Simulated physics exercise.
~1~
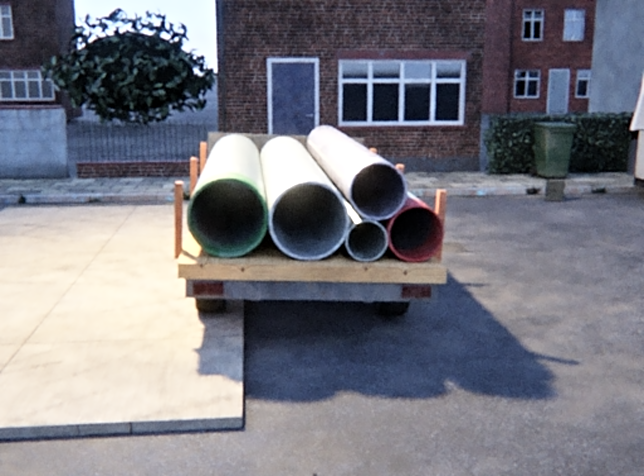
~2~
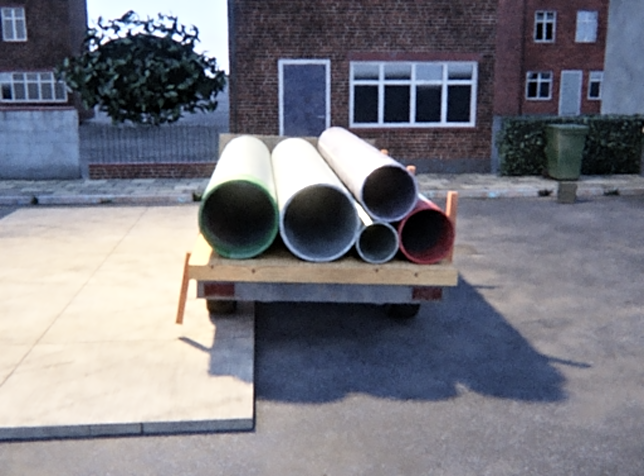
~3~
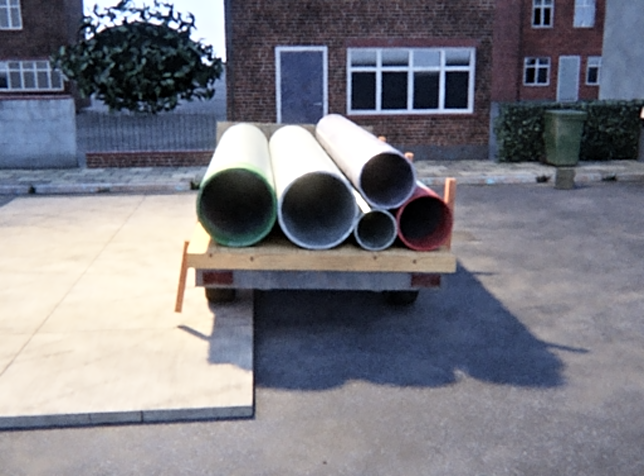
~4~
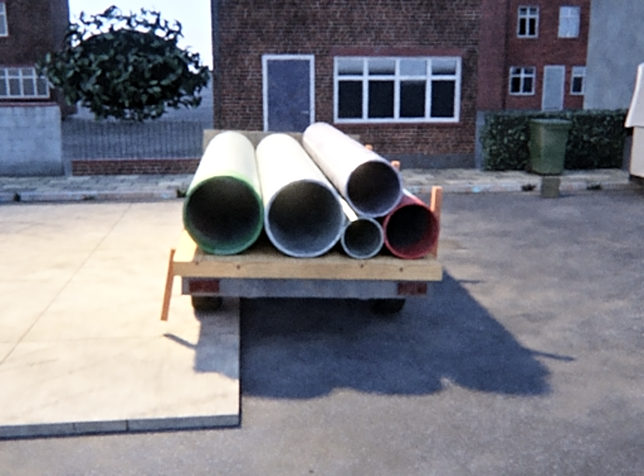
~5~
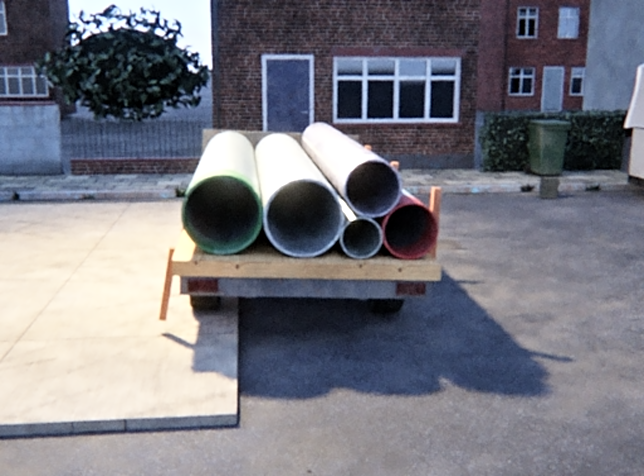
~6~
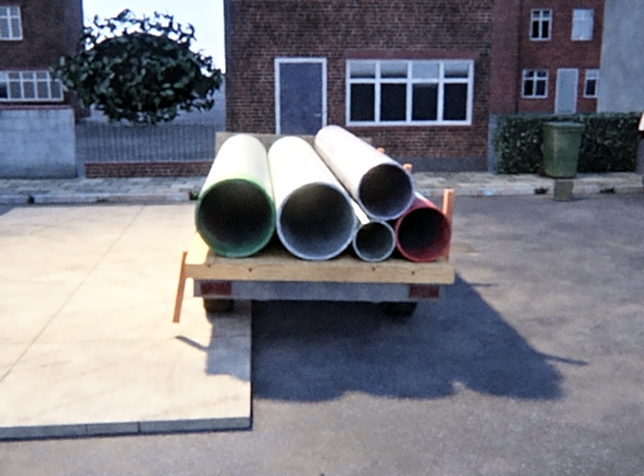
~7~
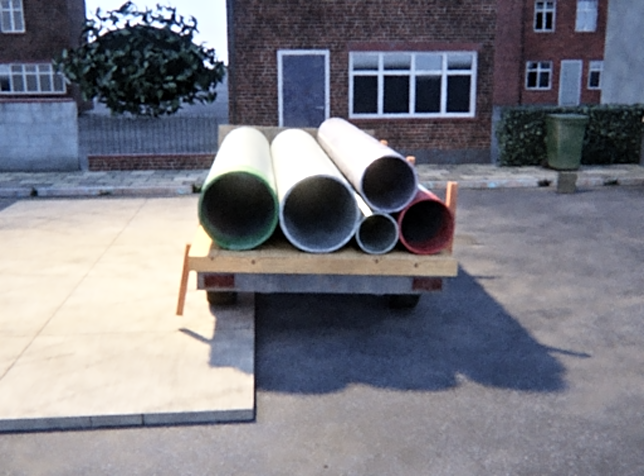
Low trailer stacked with five pipes, its left post dropping to hang beside the deck while the whole load stays put.
